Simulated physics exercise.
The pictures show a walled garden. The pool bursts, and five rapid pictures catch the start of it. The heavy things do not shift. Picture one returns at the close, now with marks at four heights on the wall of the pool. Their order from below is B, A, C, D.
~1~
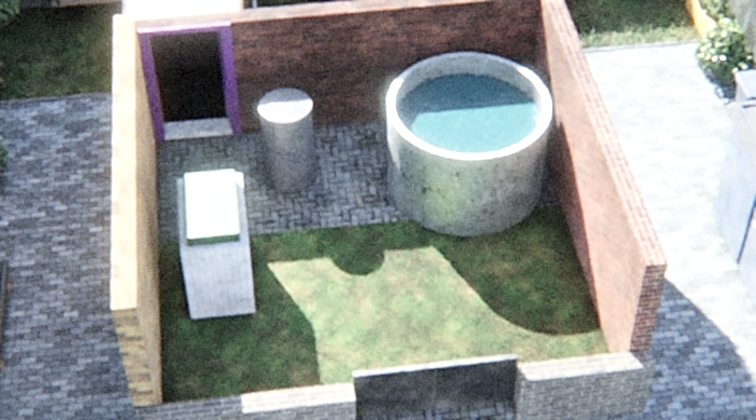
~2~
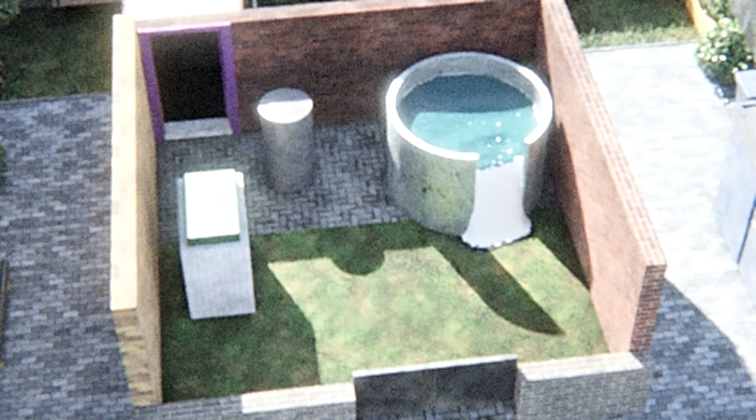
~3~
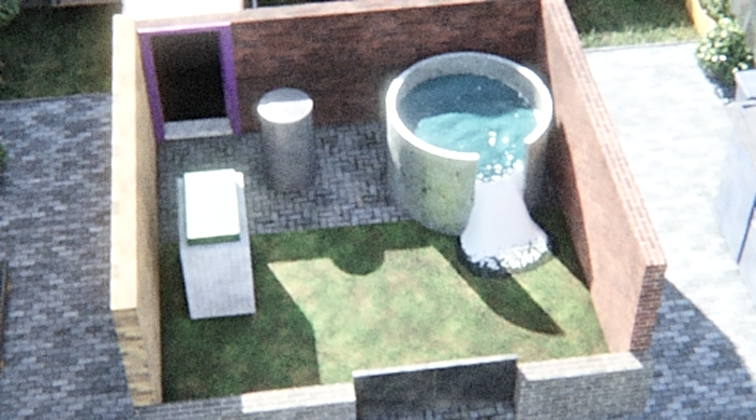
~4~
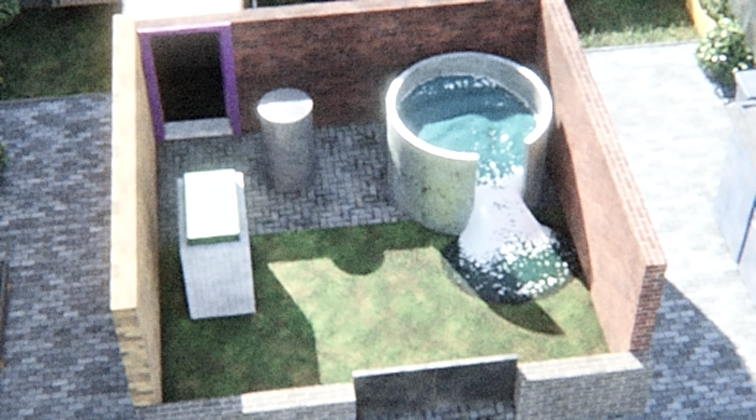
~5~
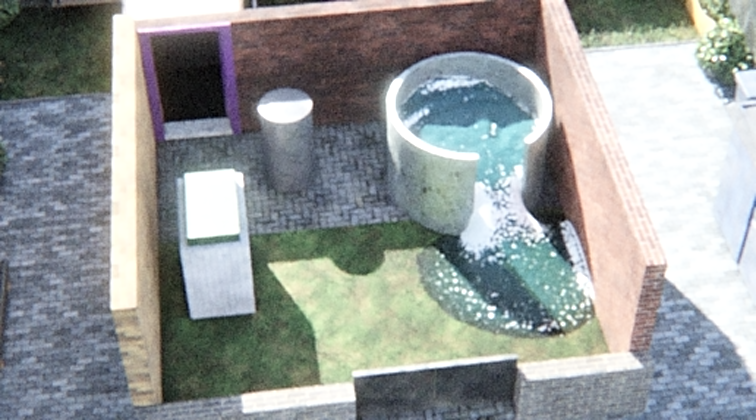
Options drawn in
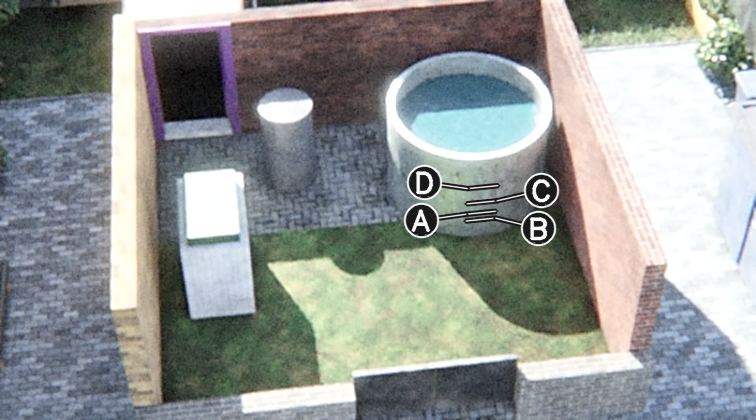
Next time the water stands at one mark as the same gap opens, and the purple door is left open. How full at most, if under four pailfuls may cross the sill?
D is the one.
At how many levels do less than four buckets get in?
All of them.
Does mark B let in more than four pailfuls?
No, not at all.
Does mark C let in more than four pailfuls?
No.
In white, A at (481, 212); B at (480, 219); C at (481, 202); D at (482, 187); from the bottom up B, A, C, D.
For mark A, nothing gets over.
For mark B, nothing gets over.
For mark C, nothing gets over.
For mark D, a splash gets over, under a bucket.
